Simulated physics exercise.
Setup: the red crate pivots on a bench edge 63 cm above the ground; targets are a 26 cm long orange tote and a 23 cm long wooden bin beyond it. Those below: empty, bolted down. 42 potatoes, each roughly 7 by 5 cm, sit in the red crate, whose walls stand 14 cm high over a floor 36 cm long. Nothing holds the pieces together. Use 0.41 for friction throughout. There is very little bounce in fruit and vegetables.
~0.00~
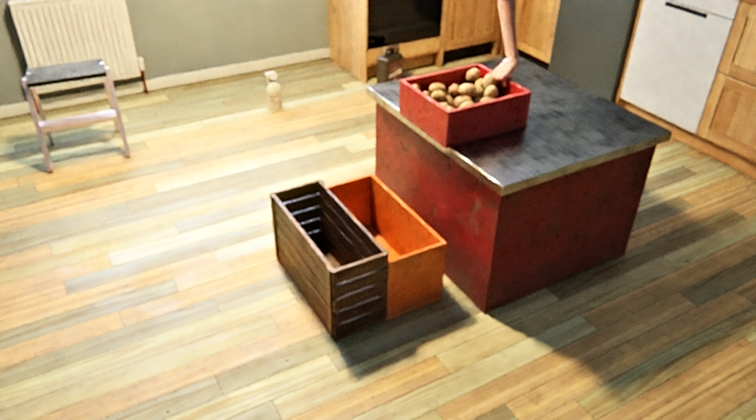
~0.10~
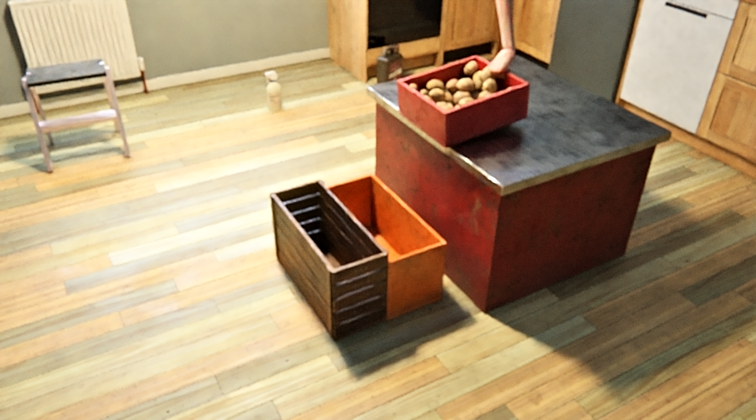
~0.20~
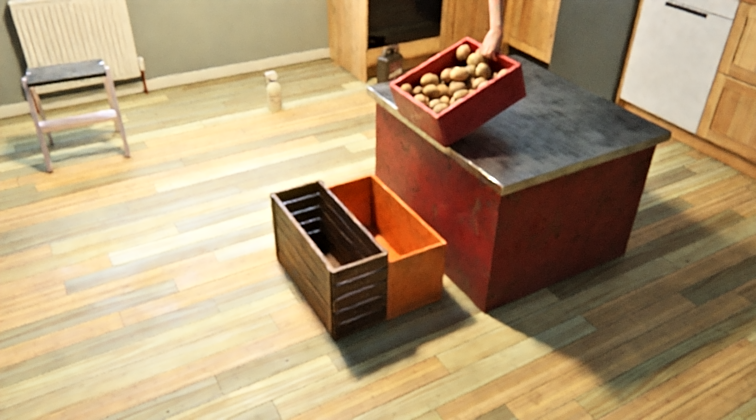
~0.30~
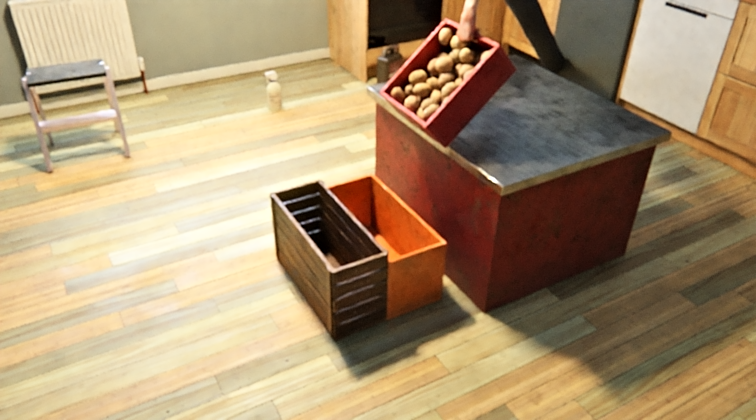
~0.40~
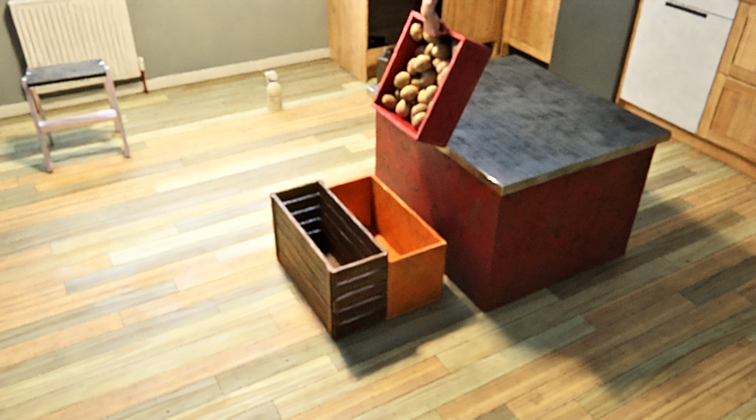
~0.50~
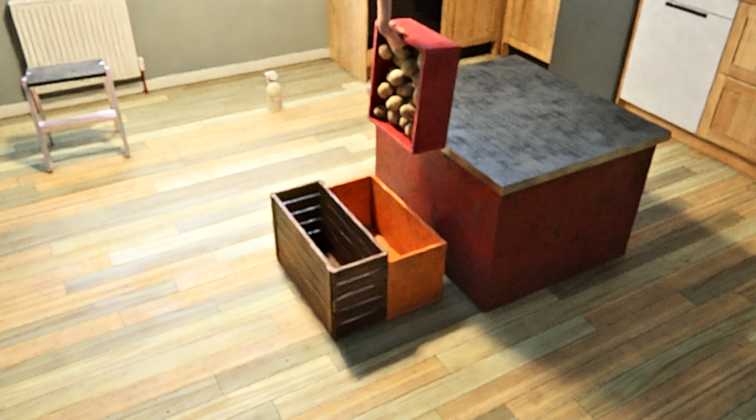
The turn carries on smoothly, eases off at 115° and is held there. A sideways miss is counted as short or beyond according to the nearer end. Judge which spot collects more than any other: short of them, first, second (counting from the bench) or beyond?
The spot with the most - farther.
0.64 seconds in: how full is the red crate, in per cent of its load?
I'd estimate close to 65 in a hundred.
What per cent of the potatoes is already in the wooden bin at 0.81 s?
Around 25 per cent at that point.
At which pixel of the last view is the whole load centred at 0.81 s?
Estimated centre in the last picture: (353, 181).
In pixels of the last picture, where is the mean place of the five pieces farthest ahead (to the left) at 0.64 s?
Around pixel (354, 117).
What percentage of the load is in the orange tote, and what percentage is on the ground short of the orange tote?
Shares, in order: About 35 percent and 0 percent.
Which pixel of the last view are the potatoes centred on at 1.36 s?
(339, 274).
After 0.64 s, tilt 108°; 28 still in the red crate and 14 in the air.
After 0.81 s, tilt 115°; 8 still in the red crate, 10 in the wooden bin and 24 in the air.
After 1.05 s, tilt 115°; 8 in the orange tote, 24 in the wooden bin and 10 in the air.
Outcome (at 1.36 s), 14 in the orange tote, 26 in the wooden bin and 2 on the ground beyond the wooden bin.
